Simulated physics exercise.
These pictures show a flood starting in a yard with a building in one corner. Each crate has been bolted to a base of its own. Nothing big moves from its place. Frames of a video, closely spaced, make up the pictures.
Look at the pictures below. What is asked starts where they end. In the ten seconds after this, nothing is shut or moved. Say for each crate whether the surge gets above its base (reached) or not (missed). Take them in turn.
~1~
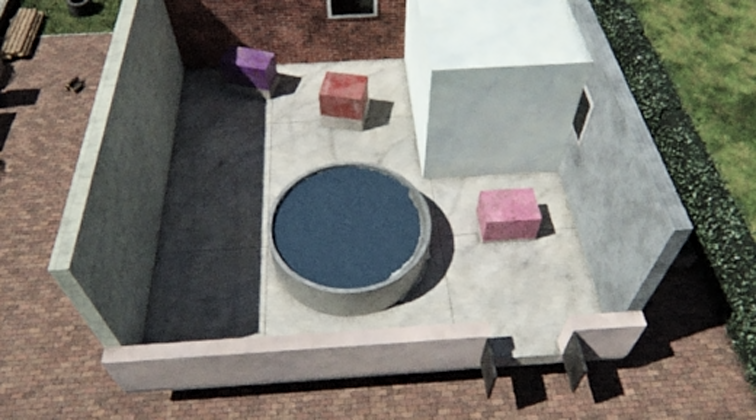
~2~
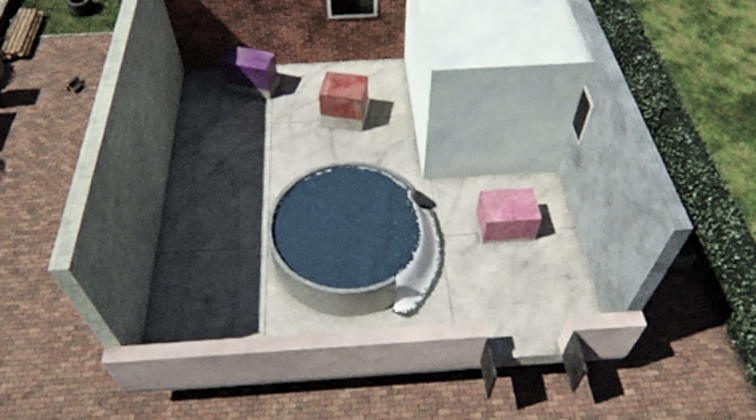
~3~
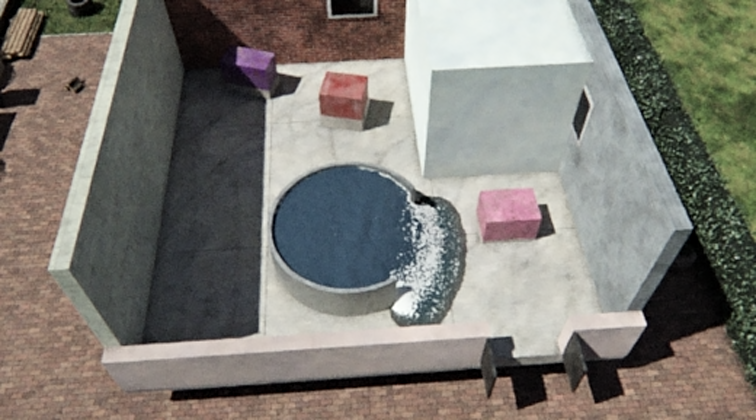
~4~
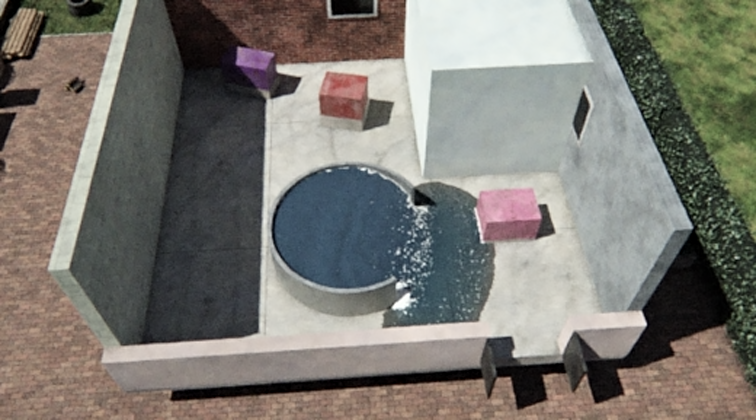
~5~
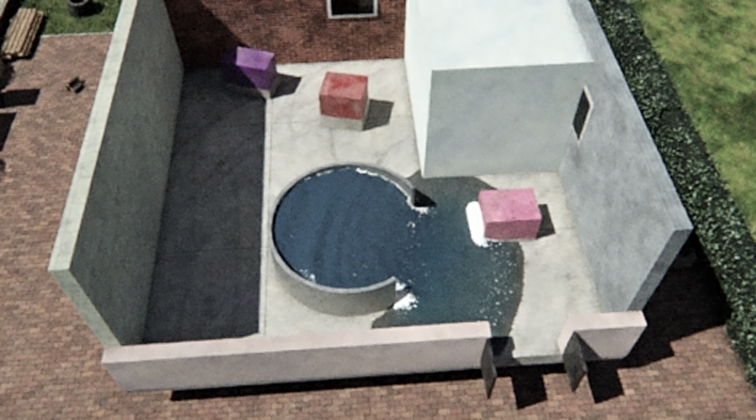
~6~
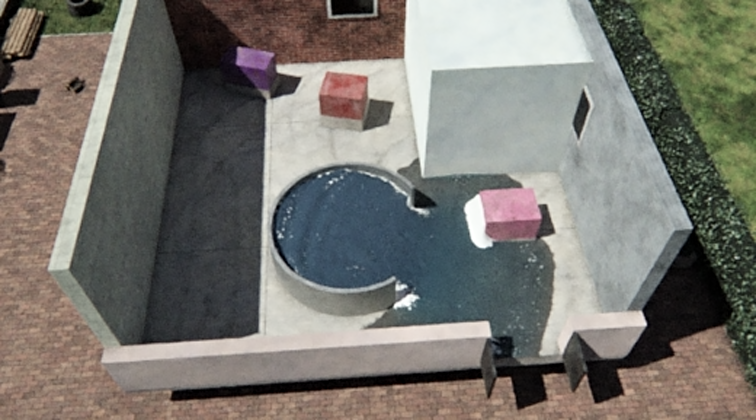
Red crate: Missed; purple crate: Missed; pink crate: Reached.
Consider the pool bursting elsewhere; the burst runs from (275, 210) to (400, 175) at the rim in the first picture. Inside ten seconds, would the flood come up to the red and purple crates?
The red crate is reached; the purple crate is reached.
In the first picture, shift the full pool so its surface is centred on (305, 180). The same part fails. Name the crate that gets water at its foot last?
That would be the one in purple.
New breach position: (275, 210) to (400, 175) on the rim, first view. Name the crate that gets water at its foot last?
Last in line is the pink-painted one.
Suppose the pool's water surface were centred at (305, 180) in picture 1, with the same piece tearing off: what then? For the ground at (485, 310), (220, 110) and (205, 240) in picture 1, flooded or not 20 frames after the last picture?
Taking the three spots in order: Swamped, bare, bare.
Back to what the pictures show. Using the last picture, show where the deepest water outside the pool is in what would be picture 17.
Around (602, 336).
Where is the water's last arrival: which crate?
Last is the crate marked purple.
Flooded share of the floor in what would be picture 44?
I make it 55 per cent.
A moment on, water covers 25 % of the floor; the red crate not reached, the purple crate not reached, the pink crate water round its plinth.
Next, water covers 30 % of the floor; the red crate not reached, the purple crate not reached, the pink crate water round its plinth.
Then, water covers 40 % of the floor; the red crate not reached, the purple crate not reached, the pink crate water round its plinth.
Later, water covers 55 % of the floor; the red crate water round its plinth, the purple crate water round its plinth, the pink crate water round its plinth.
In the end, water covers 90 % of the floor; the red crate stayed above the water, the purple crate stayed above the water, the pink crate was topped.
